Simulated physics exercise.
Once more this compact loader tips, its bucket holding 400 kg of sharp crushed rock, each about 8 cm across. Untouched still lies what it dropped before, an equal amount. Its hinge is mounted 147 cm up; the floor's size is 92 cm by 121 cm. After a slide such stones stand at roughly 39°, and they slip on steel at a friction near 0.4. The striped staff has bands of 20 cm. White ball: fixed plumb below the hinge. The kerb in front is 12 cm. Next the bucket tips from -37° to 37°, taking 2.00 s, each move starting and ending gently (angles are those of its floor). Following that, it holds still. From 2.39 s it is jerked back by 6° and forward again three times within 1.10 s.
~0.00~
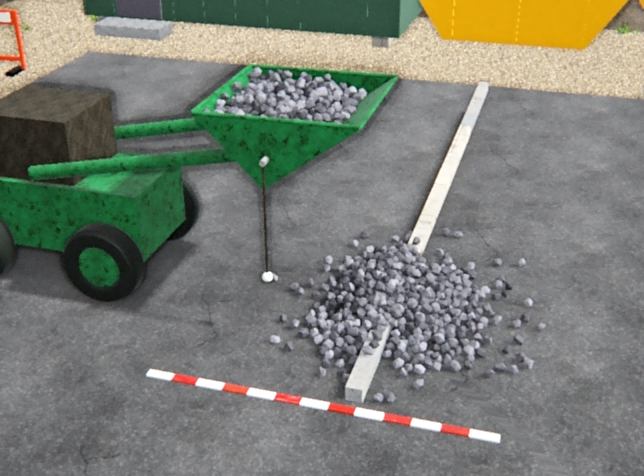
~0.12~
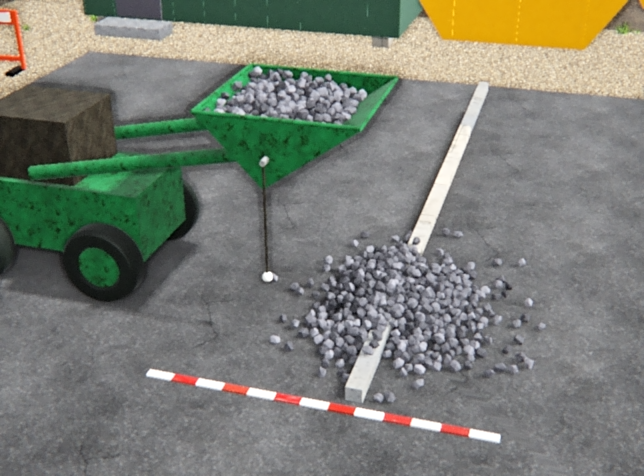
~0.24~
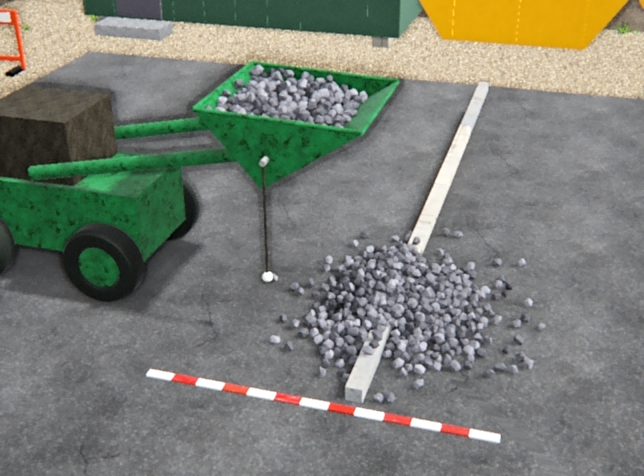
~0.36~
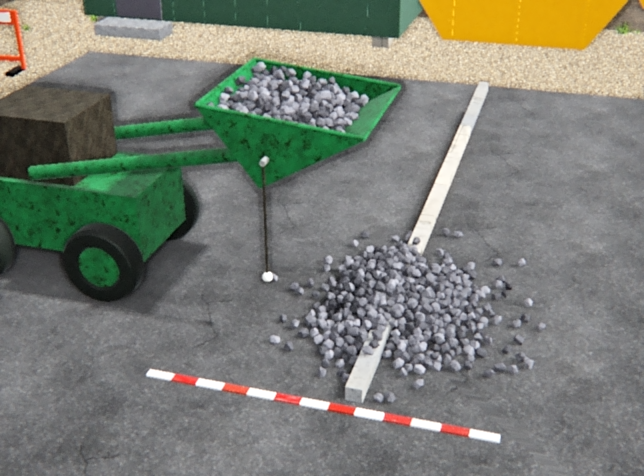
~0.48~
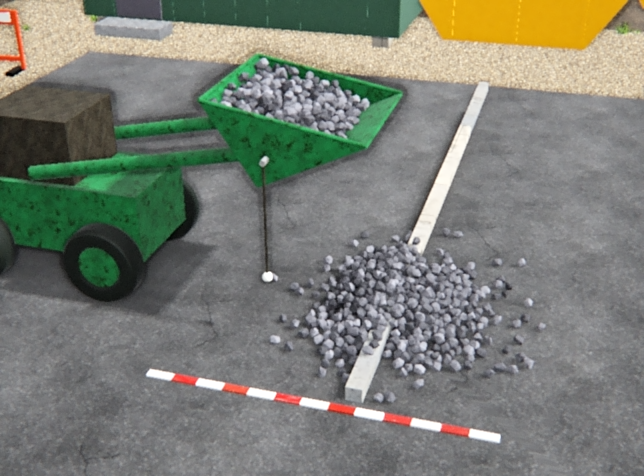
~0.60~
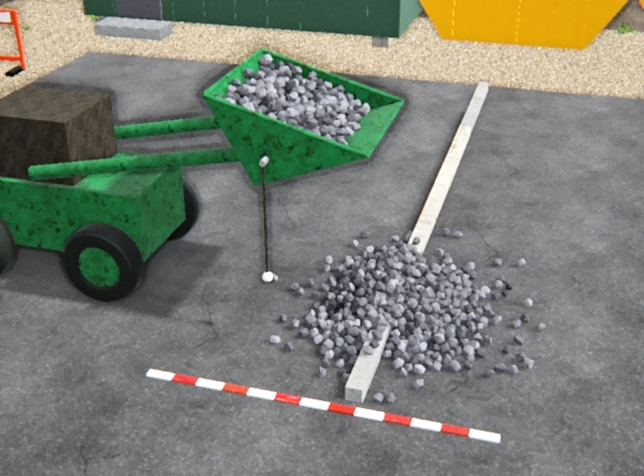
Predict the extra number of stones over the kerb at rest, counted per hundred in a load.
About 73 more per hundred stones.
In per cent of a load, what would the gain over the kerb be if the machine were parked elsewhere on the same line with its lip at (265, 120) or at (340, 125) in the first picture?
I'd guess close to 0 per cent first and close to 45 per cent second.
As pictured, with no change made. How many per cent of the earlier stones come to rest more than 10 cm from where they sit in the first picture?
I'd say roughly 5 per cent of them.
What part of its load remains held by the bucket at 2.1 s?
Held: Around 45 % of the load.
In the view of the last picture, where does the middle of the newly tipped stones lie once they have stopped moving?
The middle lies near (422, 290) in the last picture.
After 1.5 s the floor is at 25°; in per cent of one load, 99 in the bucket, 57 on this side of the kerb, 44 over the kerb; the foremost stones are at (524, 337).
After 2.1 s the floor is at 37°; in per cent of one load, 47 in the bucket, 97 on this side of the kerb, 56 over the kerb; the foremost stones are at (524, 337).
After 3.9 s the floor is at 37°; in per cent of one load, 0 in the bucket, 84 on this side of the kerb, 116 over the kerb; the foremost stones are at (536, 318).
After 6.6 s the floor is at 37°; in per cent of one load, 0 in the bucket, 84 on this side of the kerb, 116 over the kerb; the foremost stones are at (536, 318). Net gain over the kerb, 73.
